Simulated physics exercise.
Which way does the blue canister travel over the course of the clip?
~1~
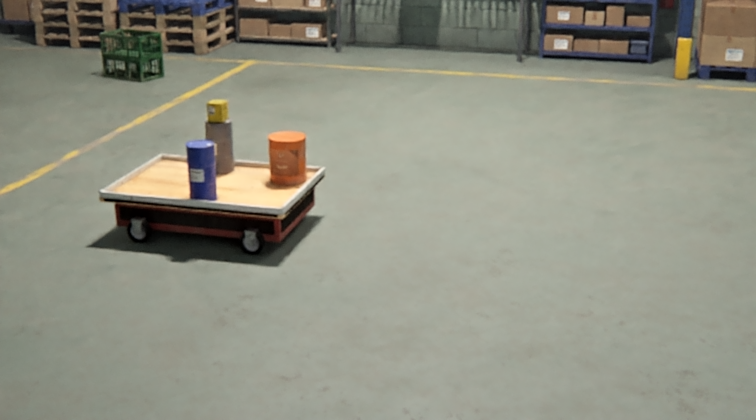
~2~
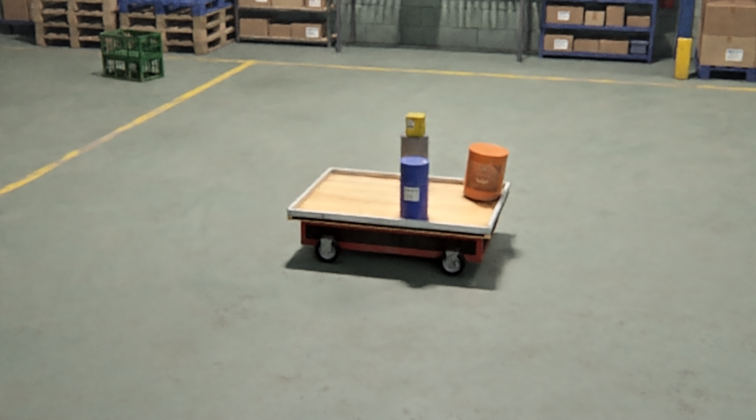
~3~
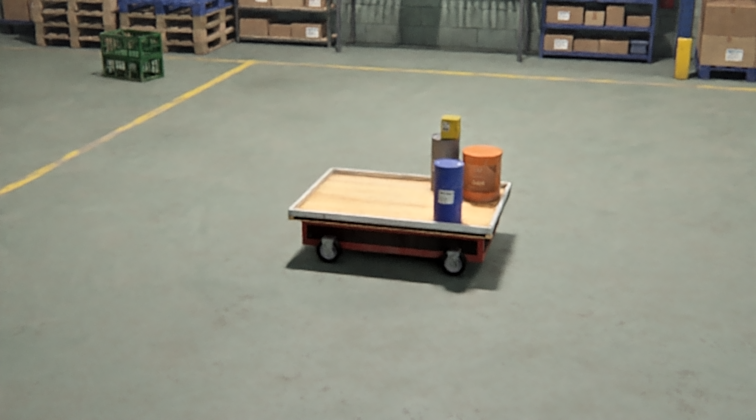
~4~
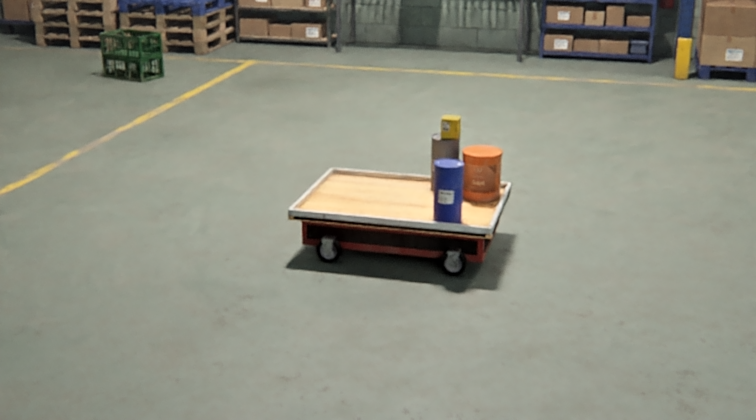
It moves to the right, first along with the cart and then by sliding further that way across the deck.
